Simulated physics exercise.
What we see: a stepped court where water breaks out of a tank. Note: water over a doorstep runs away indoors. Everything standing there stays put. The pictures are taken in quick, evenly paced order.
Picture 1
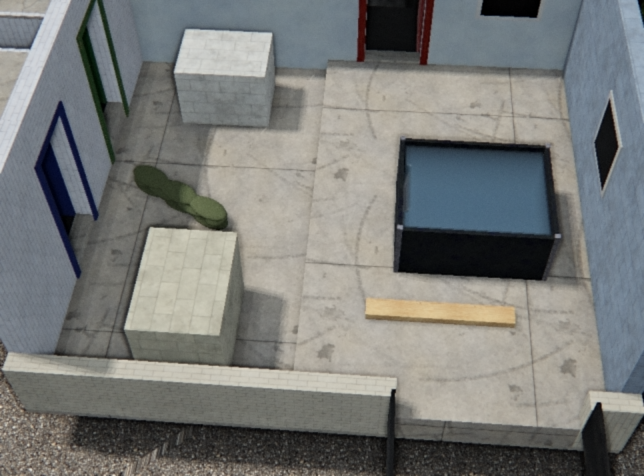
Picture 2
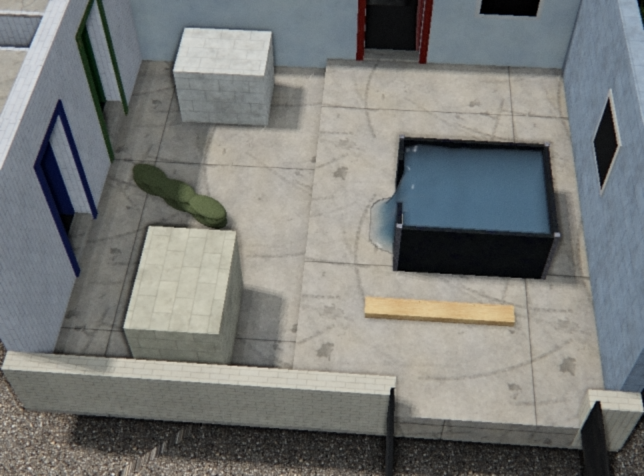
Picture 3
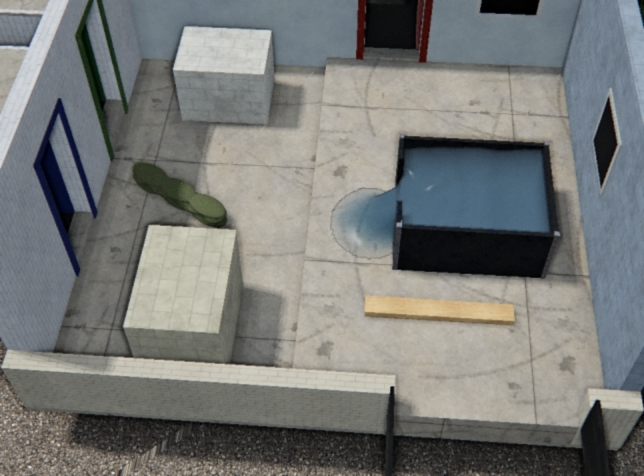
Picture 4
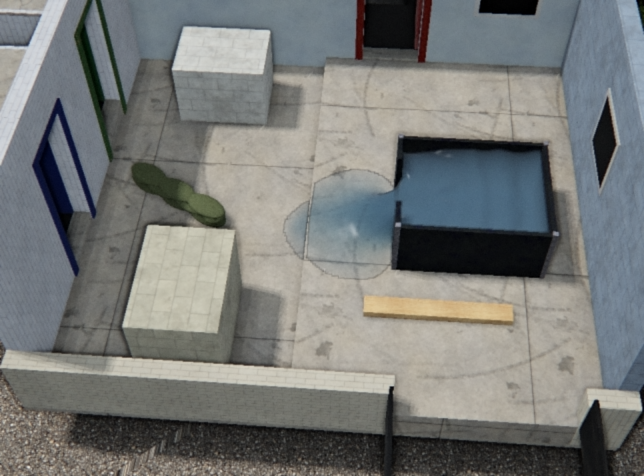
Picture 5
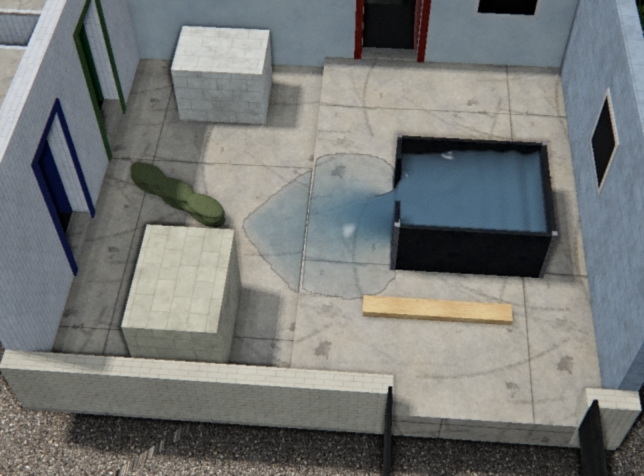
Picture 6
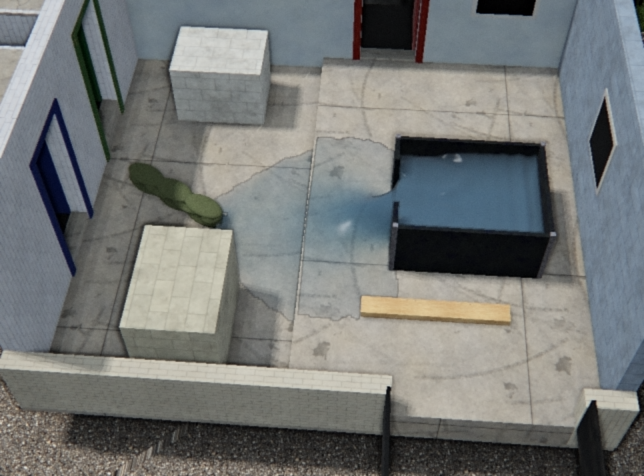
In a walled court, water pours from a dark tank and spreads left across the floor.
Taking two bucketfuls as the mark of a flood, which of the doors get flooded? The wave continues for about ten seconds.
The green door stays below the mark, the blue door gets flooded, the red door stays below the mark.
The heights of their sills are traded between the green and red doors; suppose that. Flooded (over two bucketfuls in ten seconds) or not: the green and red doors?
Then: The green door takes more, the red door keeps below it.
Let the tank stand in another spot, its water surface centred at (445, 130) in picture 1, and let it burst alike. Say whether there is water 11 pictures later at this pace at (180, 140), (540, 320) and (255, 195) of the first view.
My reading is hit by the flood first, missed by the flood next and hit by the flood last.
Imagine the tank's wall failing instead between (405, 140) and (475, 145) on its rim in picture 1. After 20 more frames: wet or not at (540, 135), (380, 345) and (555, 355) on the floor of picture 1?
First soaked through, second kept bare, third kept bare.
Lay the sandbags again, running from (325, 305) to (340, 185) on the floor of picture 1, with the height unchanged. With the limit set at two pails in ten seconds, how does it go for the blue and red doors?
Blue door: Below the limit; red door: Over the limit.
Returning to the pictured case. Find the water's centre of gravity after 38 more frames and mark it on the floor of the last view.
Near (260, 213) in the last view.
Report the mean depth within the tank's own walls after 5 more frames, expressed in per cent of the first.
Some 64 per cent.
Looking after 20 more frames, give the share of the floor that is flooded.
Around 50 percent of it.
A moment on, water covers 35 % of the floor; the green door not reached, the blue door wet at the sill, nothing in, the red door not reached.
Next, water covers 40 % of the floor; the green door wet at the sill, nothing in, the blue door over two buckets in, the red door not reached.
Then, water covers 50 % of the floor; the green door under two buckets in, the blue door over two buckets in, the red door not reached.
Later, water covers 50 % of the floor; the green door under two buckets in, the blue door far over two buckets in, the red door not reached.
In the end, water covers 45 % of the floor; the green door under two buckets in, the blue door far over two buckets in, the red door not reached.
